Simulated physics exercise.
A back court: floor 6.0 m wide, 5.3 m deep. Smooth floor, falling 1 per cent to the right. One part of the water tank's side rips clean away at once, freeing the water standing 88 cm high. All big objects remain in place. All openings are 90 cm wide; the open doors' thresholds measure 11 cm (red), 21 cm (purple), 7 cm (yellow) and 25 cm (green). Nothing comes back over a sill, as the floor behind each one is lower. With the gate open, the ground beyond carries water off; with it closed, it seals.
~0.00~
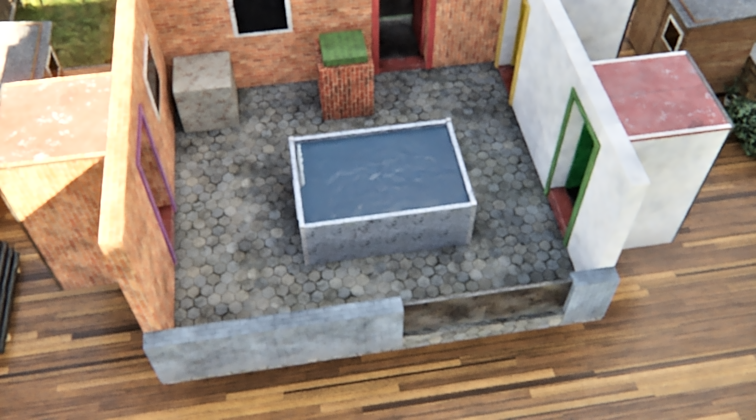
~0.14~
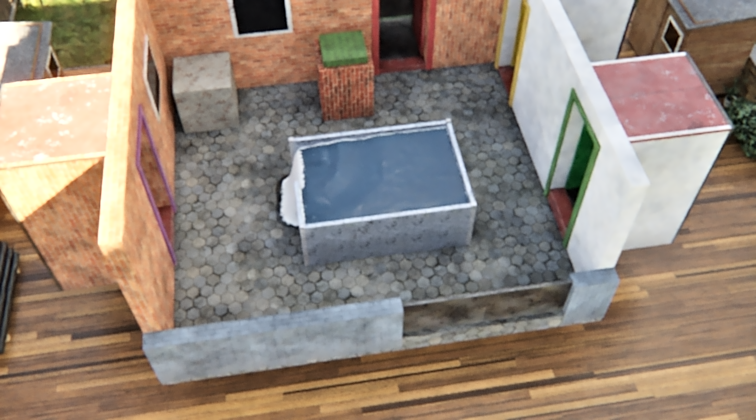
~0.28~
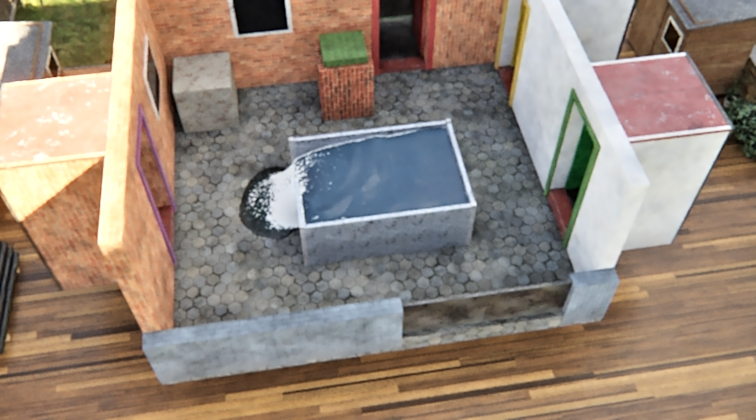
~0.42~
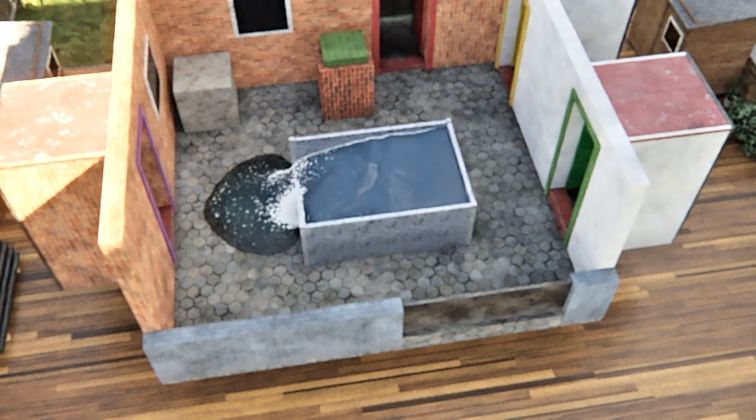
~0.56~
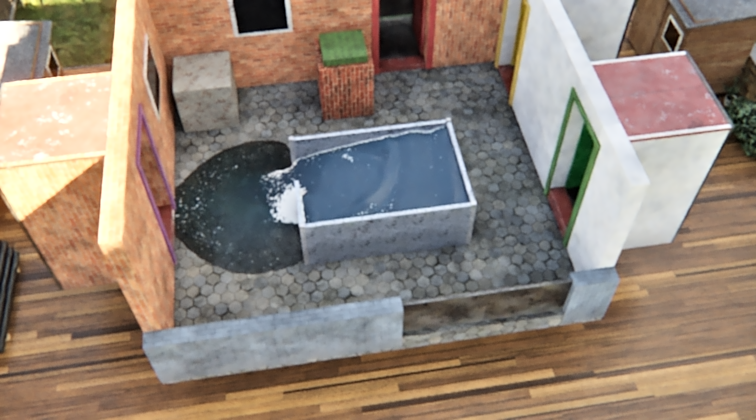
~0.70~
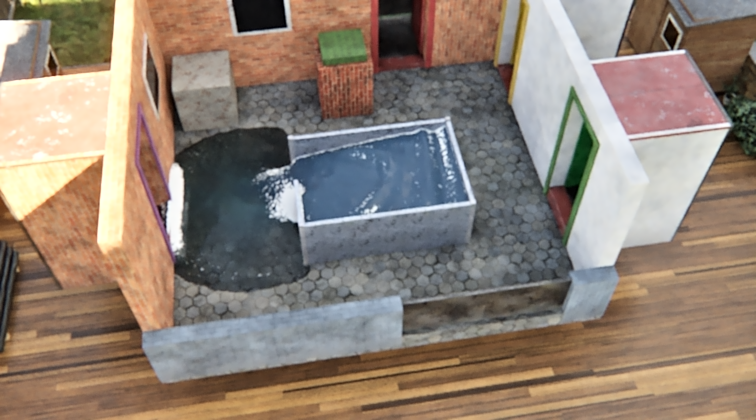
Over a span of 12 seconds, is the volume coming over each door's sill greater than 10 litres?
In order: The red door will most likely bust the limit, the purple door will most likely bust the limit, the yellow door will most likely bust the limit, the green door will most likely respect the limit.
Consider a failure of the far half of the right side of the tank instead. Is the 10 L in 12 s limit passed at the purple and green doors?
Against that limit the purple door gives a lower amount and the green door gives a greater amount.
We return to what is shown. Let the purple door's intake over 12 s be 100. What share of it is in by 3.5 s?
Some 90 in a hundred.
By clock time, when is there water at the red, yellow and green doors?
The front reaches red at 2.8 s, yellow at 3.8 s, green at 4.5 s.
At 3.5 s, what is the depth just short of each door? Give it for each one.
Door by door, in cm: Red reads 5, purple reads 26, yellow reads 0, green reads 0.
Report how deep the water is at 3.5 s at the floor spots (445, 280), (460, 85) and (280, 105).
Reading - approx. 3 / 1 / 8 cm.
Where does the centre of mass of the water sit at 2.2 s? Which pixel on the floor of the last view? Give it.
Near (313, 204).
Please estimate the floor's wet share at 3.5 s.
Near 65 per cent is wet.
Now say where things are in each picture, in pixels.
The first frame shows still water, 88 cm deep, in the water tank at (379, 174).
In the second frame, water pours out at (299, 189) and has run 0.5 m, to (292, 177); typically 10 cm deep outside, 88 cm at the water tank's back.
In the third frame, the front is at (248, 219), 0.9 m from the gap at (299, 189); 0.9 m2 of floor is under water; 88 cm left at the back of the water tank.
In the fourth frame, water pours out at (300, 190) and has run 1.5 m, to (210, 215); typically 8 cm deep outside, 88 cm at the water tank's back.
In the fifth frame, the front is at (175, 195), 2.0 m from the gap at (299, 189); 4.0 m2 of floor is under water; 87 cm left at the back of the water tank.
In the sixth frame, the front is at (175, 162), 2.3 m from the gap at (299, 188); 5.5 m2 of floor is under water; 81 cm left at the back of the water tank.
After 1.4 s water covers 25 % of the floor and is deepest (48 cm) near (185, 138); red door not reached, purple door 40 cm at the sill, 45 L in, yellow door not reached, green door not reached.
After 2.2 s water covers 30 % of the floor and is deepest (53 cm) near (175, 96); red door not reached, purple door 37 cm at the sill, 128 L in, yellow door not reached, green door not reached.
After 3.5 s water covers 65 % of the floor and is deepest (34 cm) near (175, 96); red door 5 cm at the sill, 0 L in, purple door 26 cm at the sill, 192 L in, yellow door not reached, green door not reached.
After 7.0 s water covers 95 % of the floor and is deepest (22 cm) near (567, 256); red door 4 cm at the sill, 0 L in, purple door 16 cm at the sill, 211 L in, yellow door 11 cm at the sill, 14 L in, green door 15 cm at the sill, 0 L in.
After 12.0 s water covers 100 % of the floor and is deepest (20 cm) near (498, 75); red door 16 cm at the sill, 42 L in, purple door 8 cm at the sill, 211 L in, yellow door 17 cm at the sill, 225 L in, green door 14 cm at the sill, 0 L in.
